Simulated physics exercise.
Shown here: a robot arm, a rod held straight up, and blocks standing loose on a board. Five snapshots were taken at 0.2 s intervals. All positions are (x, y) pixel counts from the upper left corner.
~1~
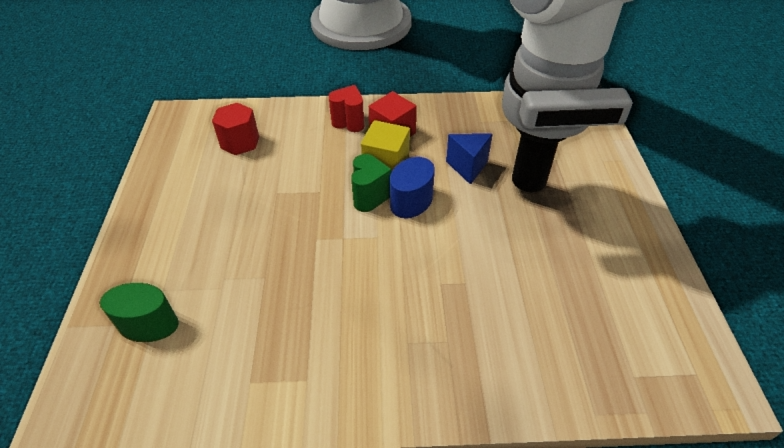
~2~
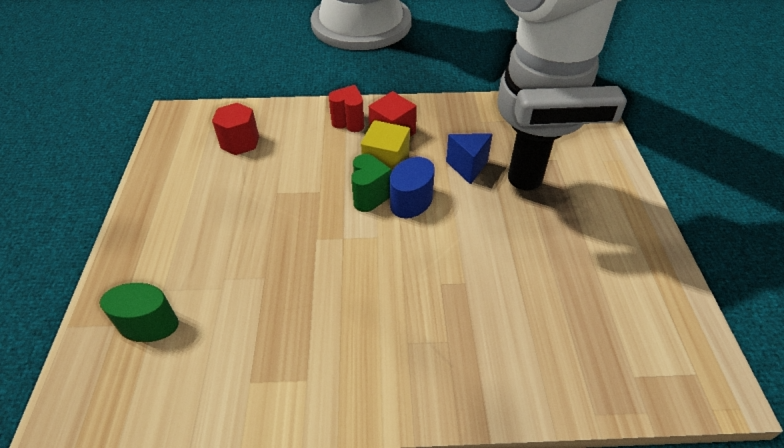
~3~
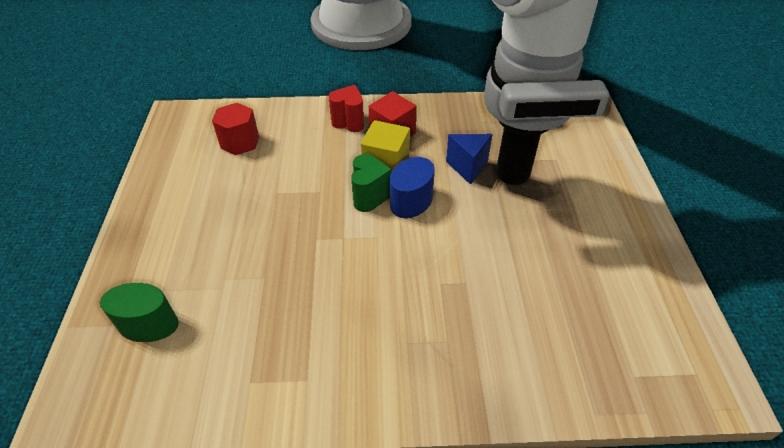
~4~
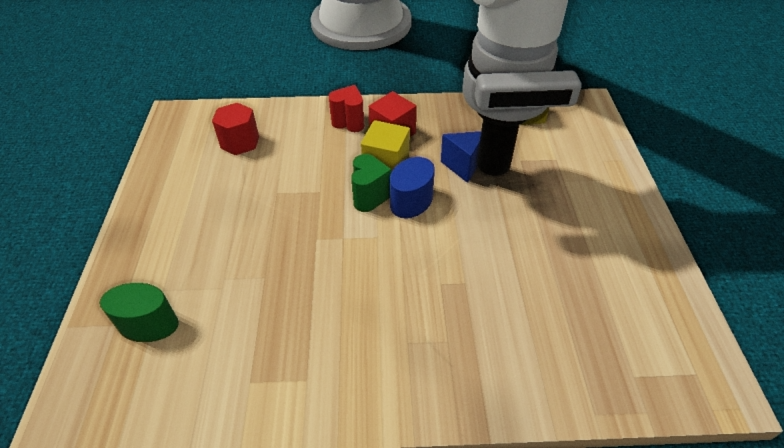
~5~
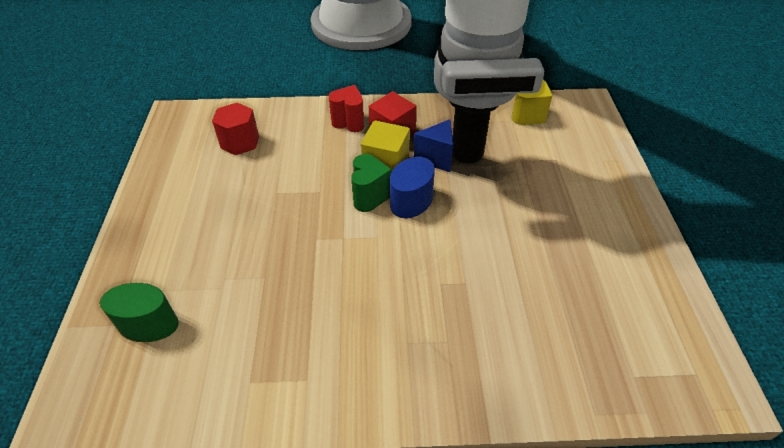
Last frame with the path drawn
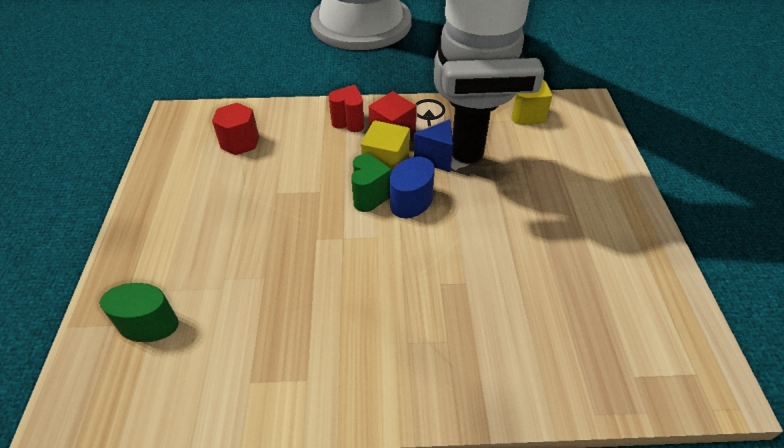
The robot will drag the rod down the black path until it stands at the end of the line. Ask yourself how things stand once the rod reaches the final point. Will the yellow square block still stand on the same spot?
I expect not.
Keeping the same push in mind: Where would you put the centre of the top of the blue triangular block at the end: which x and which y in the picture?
The middle of its upper face will lie at (413, 121).
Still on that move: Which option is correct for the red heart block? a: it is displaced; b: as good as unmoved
Option b.
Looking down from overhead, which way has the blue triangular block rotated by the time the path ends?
Counterclockwise rotation.
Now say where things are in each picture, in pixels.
The first picture shows tip of the rod (529, 182), middles of tops, red heart block (347, 95), yellow square block (386, 135), red square block (393, 105), blue triangular block (472, 141).
The second picture shows rod (525, 180), nothing pushed.
The third picture shows rod (513, 175), nothing pushed.
The fourth picture shows rod (493, 166), blue triangular block (467, 140).
The fifth picture shows rod (467, 154), red heart block (347, 95), yellow square block (386, 135), red square block (393, 105), blue triangular block (439, 132).
The line goes from (466, 162) through (443, 147) and (430, 128) to (429, 109).
One third of the way, rod (443, 138); yellow square block (373, 136), turned 15° anticlockwise; blue triangular block (415, 122), turned 25° anticlockwise.
Two thirds of the way, rod (430, 119); yellow square block (371, 136), turned 15° anticlockwise; blue triangular block (413, 121), turned 25° anticlockwise.
At the end, rod (429, 101); red heart block unmoved; yellow square block (371, 136), turned 15° anticlockwise; red square block unmoved; blue triangular block (413, 121), turned 25° anticlockwise.
